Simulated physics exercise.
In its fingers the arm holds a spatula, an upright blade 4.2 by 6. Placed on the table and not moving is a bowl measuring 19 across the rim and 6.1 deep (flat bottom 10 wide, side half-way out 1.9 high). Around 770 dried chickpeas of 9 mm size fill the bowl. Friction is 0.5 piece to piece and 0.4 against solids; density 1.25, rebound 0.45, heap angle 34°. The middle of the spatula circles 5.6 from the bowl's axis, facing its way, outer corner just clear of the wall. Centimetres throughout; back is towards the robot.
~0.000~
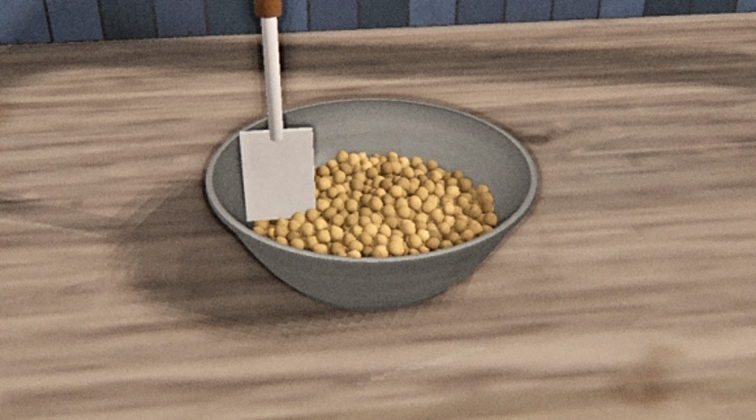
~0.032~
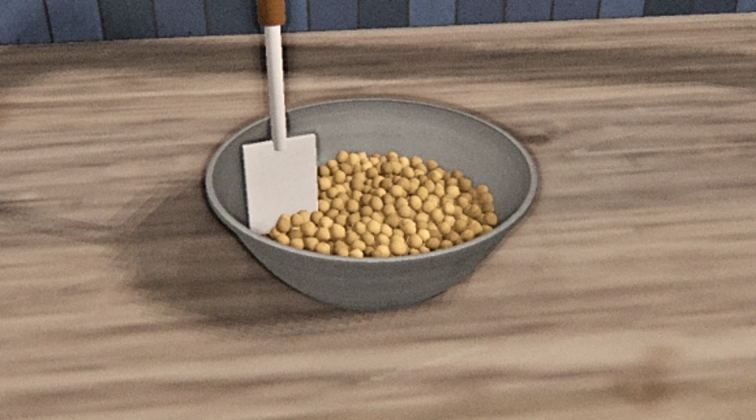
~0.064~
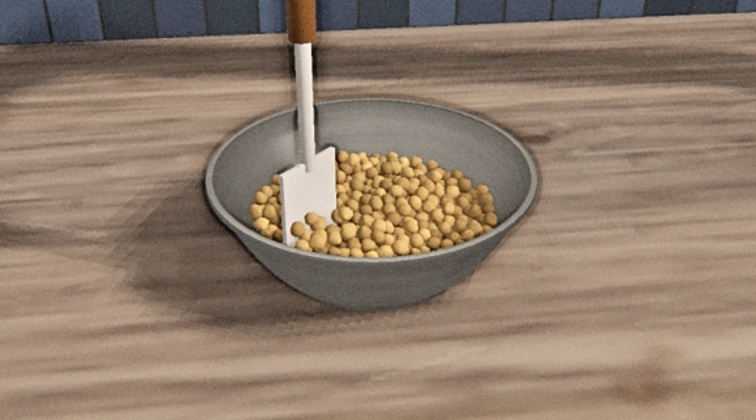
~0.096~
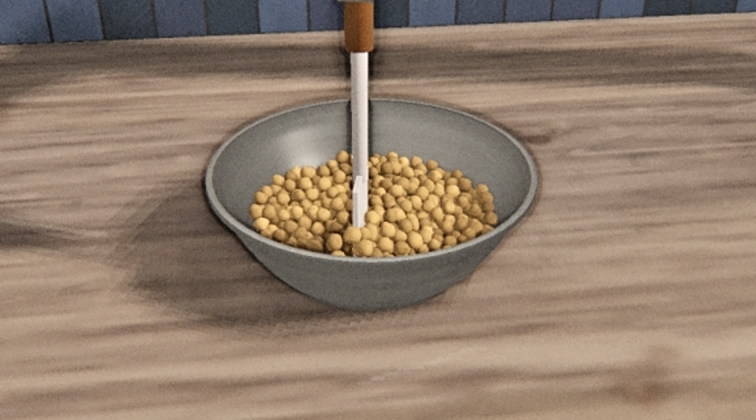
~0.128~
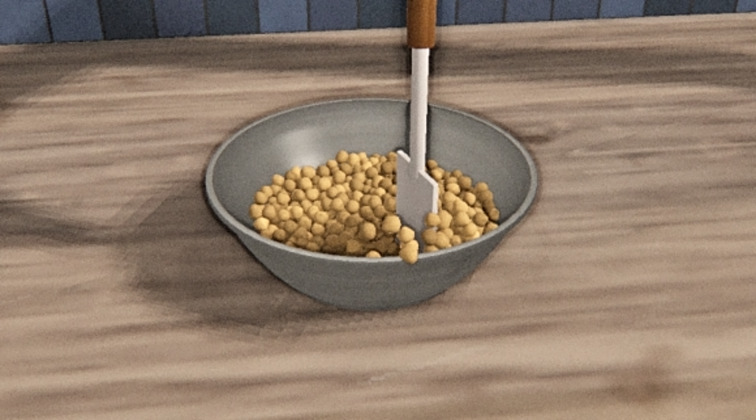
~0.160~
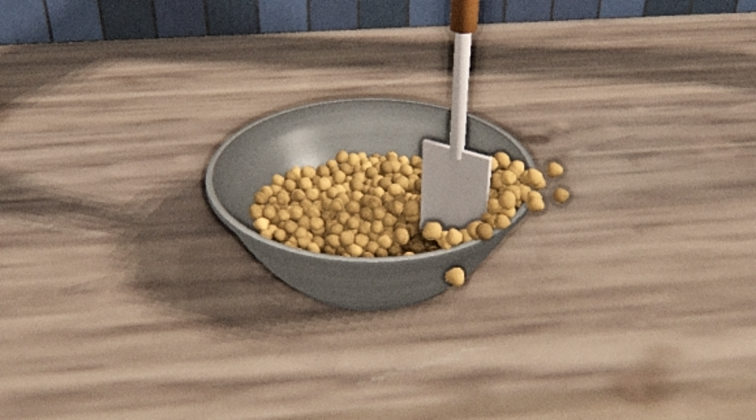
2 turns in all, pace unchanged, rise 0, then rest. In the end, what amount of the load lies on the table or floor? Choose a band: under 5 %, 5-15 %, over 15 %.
Band: Over 15 %.
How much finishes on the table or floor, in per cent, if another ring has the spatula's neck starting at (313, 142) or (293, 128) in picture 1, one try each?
About 35 and 50 per cent.
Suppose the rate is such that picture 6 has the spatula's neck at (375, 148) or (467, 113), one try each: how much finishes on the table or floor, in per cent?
Well, about 20 percent the first time and about 35 percent the second.
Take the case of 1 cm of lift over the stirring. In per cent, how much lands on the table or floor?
20 per cent, roughly.
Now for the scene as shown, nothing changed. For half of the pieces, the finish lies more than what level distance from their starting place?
Reading: Around 2 cm.
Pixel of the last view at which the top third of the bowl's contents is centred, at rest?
I'd say close to (360, 229).
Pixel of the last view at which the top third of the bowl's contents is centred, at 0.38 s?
The upper third is centred close to (328, 223).
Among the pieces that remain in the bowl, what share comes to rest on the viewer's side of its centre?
Around 55 percent of it.
After 0.38 s, 5° round, highest piece 10 above the table; 635 in the bowl, 63 on the table or floor, 74 in flight or on the tool.
After 0.60 s, 228° round, highest piece 9 above the table; 570 in the bowl, 174 on the table or floor, 28 in flight or on the tool.
After 0.91 s, 0° round, highest piece 7 above the table; 541 in the bowl, 230 on the table or floor, 1 in flight or on the tool.
After 1.61 s, 0° round, highest piece 5 above the table; 540 in the bowl, 232 on the table or floor.
At rest, 540 in the bowl, 232 on the table or floor. That is 30 % on the table or floor.
